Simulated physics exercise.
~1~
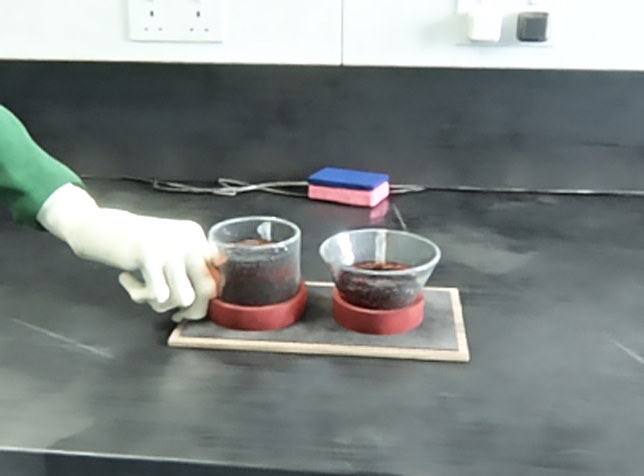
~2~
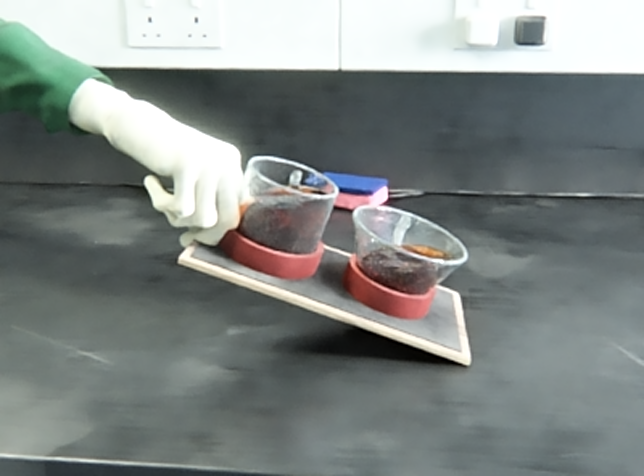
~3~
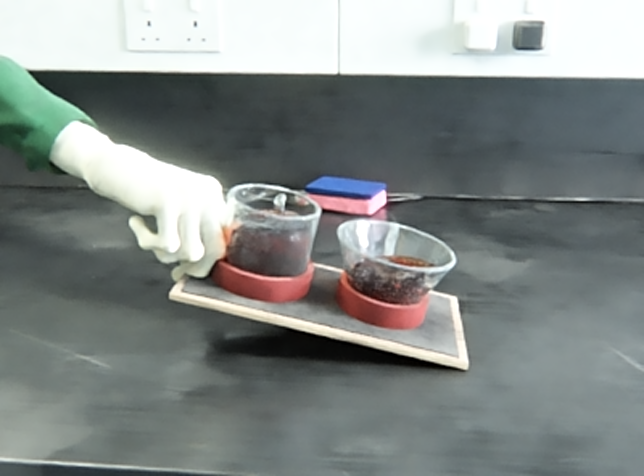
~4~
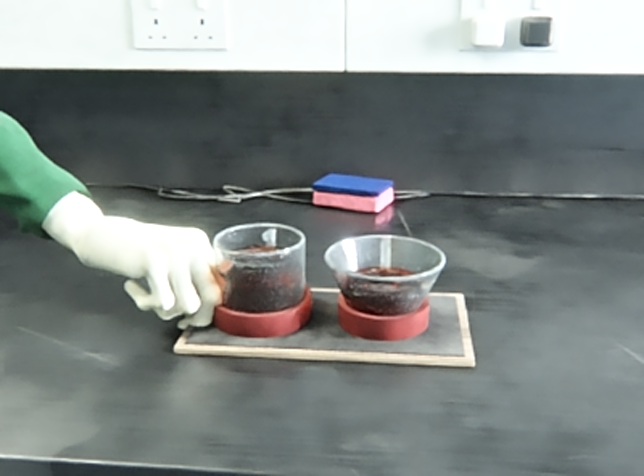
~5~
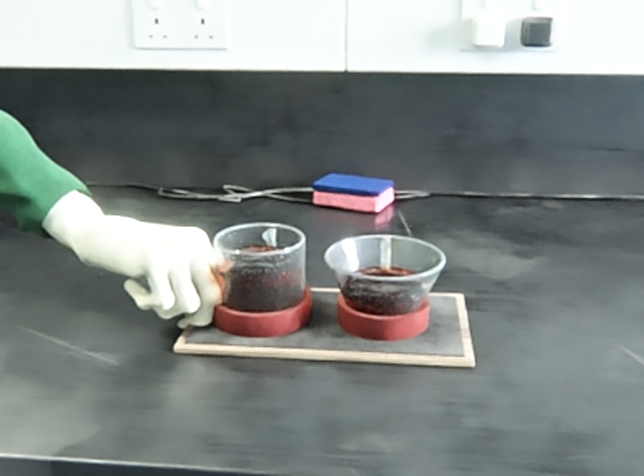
In this clip, a white-gloved hand raises the left edge of a tray holding two clear open containers of dark liquid in red holders, tilting both rightward, then lowers it until the tray rests flat again, with the containers upright and the hand still beside them.
